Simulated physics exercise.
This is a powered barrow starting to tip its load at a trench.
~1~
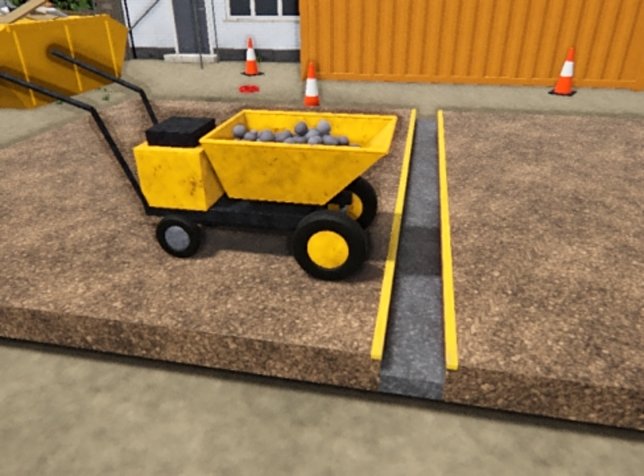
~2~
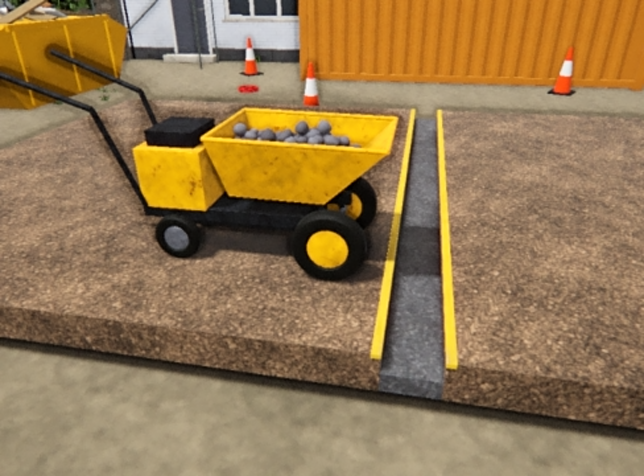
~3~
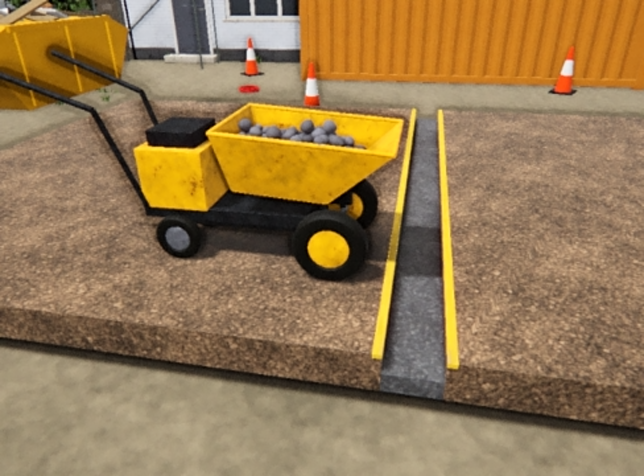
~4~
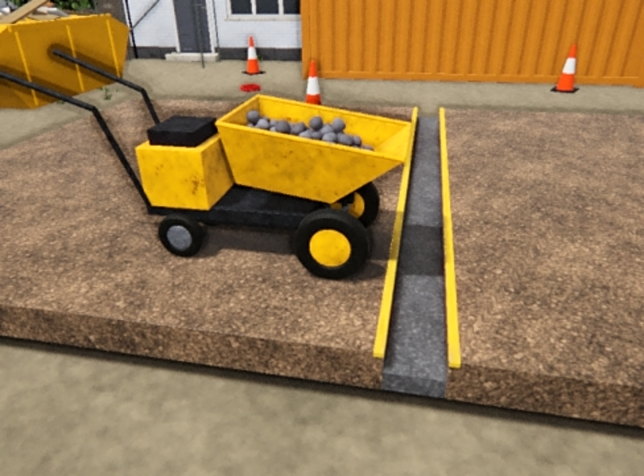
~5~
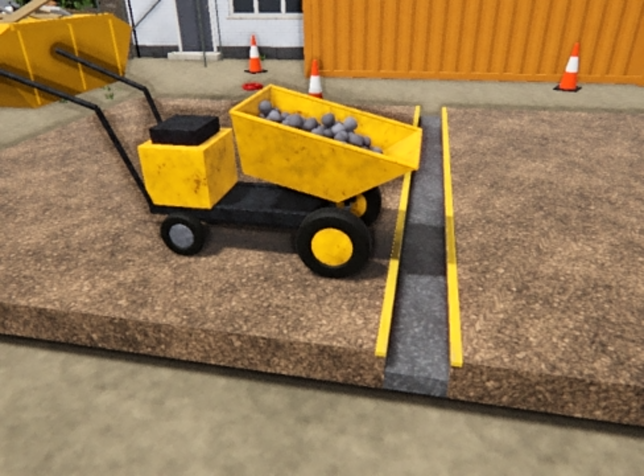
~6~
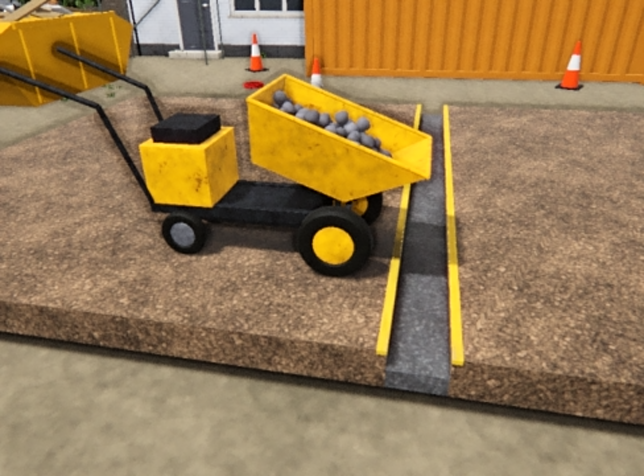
The yellow skip of a powered barrow, loaded with grey cobbles, tilts rightward beside a trench.
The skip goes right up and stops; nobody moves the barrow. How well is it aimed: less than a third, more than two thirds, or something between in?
Between the edges lies less than a third of the load.
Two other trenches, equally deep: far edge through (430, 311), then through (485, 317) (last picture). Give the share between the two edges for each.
In turn 0 and 30 in a hundred.
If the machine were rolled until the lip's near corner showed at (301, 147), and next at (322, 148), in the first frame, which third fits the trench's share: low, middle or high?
In turn: In the middle band; between a third and two thirds.
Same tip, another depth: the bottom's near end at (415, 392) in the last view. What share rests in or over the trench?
Near 0 %.
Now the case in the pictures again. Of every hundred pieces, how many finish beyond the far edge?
About 55 per cent.
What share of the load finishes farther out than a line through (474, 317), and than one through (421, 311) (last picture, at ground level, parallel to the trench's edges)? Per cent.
First some 50, then 60 per cent.
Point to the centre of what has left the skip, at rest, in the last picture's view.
Near (501, 260).
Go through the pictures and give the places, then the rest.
The first picture shows lip of the skip at (386, 152), level; top of the load at (302, 144), round cobbles; first edge of the trench at (383, 310); far edge at (450, 318), the trench over half as wide as the skip, and shallow for its width.
The second picture shows lip of the skip at (387, 153), tipped barely; top of the load at (302, 143).
The third picture shows lip of the skip at (394, 156), tipped barely; top of the load at (282, 145).
The fourth picture shows lip of the skip at (404, 160), tipped a little; top of the load at (290, 140).
The fifth picture shows lip of the skip at (416, 167), tipped a little; top of the load at (288, 126).
The sixth picture shows lip of the skip at (428, 177), tipped clearly; top of the load at (289, 125); first edge of the trench at (389, 306); far edge at (456, 314).
Soon after the last picture, skip tipped steeply; all in the skip.
A little later, skip tipped right over; about two thirds in the skip; a stray few in or heaped over the trench; about a third beyond it; a stray few falling.
Later still, skip tipped right over; about half in the skip; a stray few in or heaped over the trench; about half beyond it.
At rest, skip tipped right over; about half in the skip; a stray few in or heaped over the trench; about half beyond it.
